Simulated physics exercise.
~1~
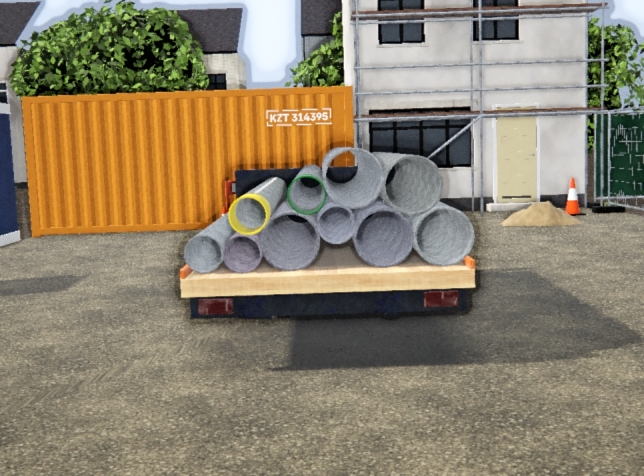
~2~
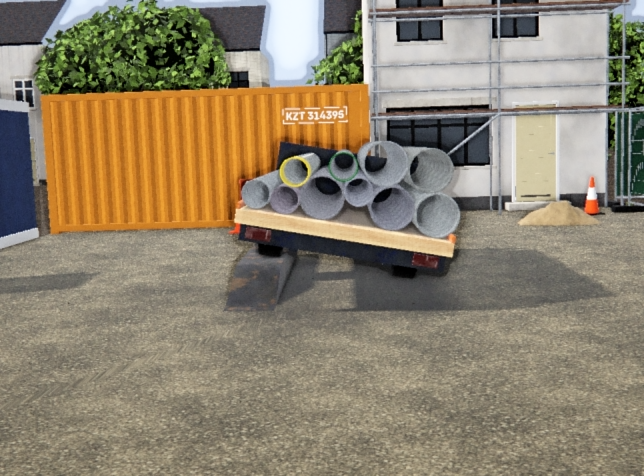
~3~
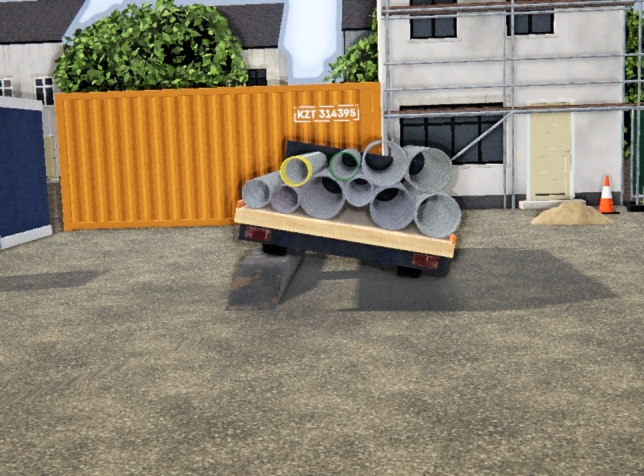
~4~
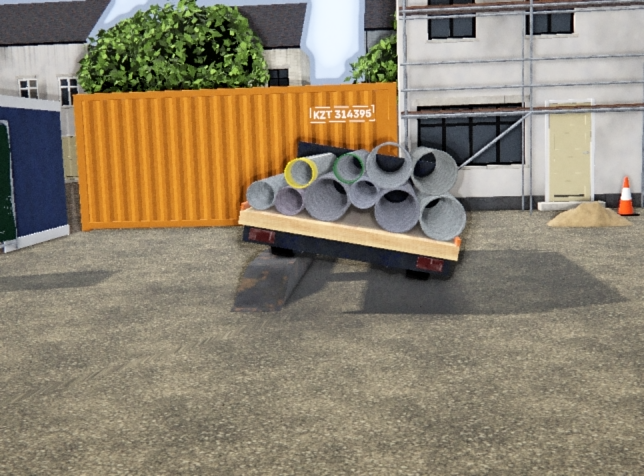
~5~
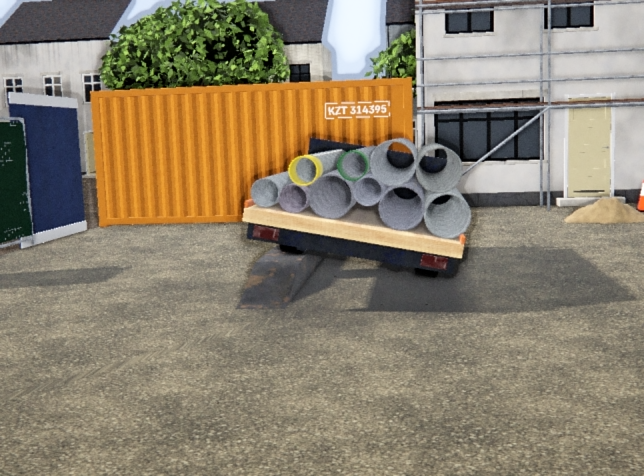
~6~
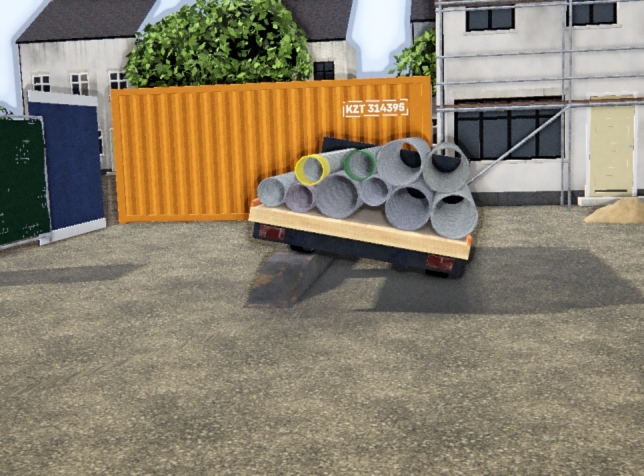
A low flatbed trailer stacked with grey pipes, one rimmed in yellow and another in green, stands in a gravel yard, seen from behind. Beyond it are an orange shipping container on the left and a pale house with scaffolding, a sand heap and a traffic cone on the right. The trailer moves forward a little and its left side rises on a ramp, tilting the deck down to the right. It halts there while the view drifts sideways, revealing blue and green panels at left. The pipes shift slightly but stay piled aboard, yellow and green still up on others.
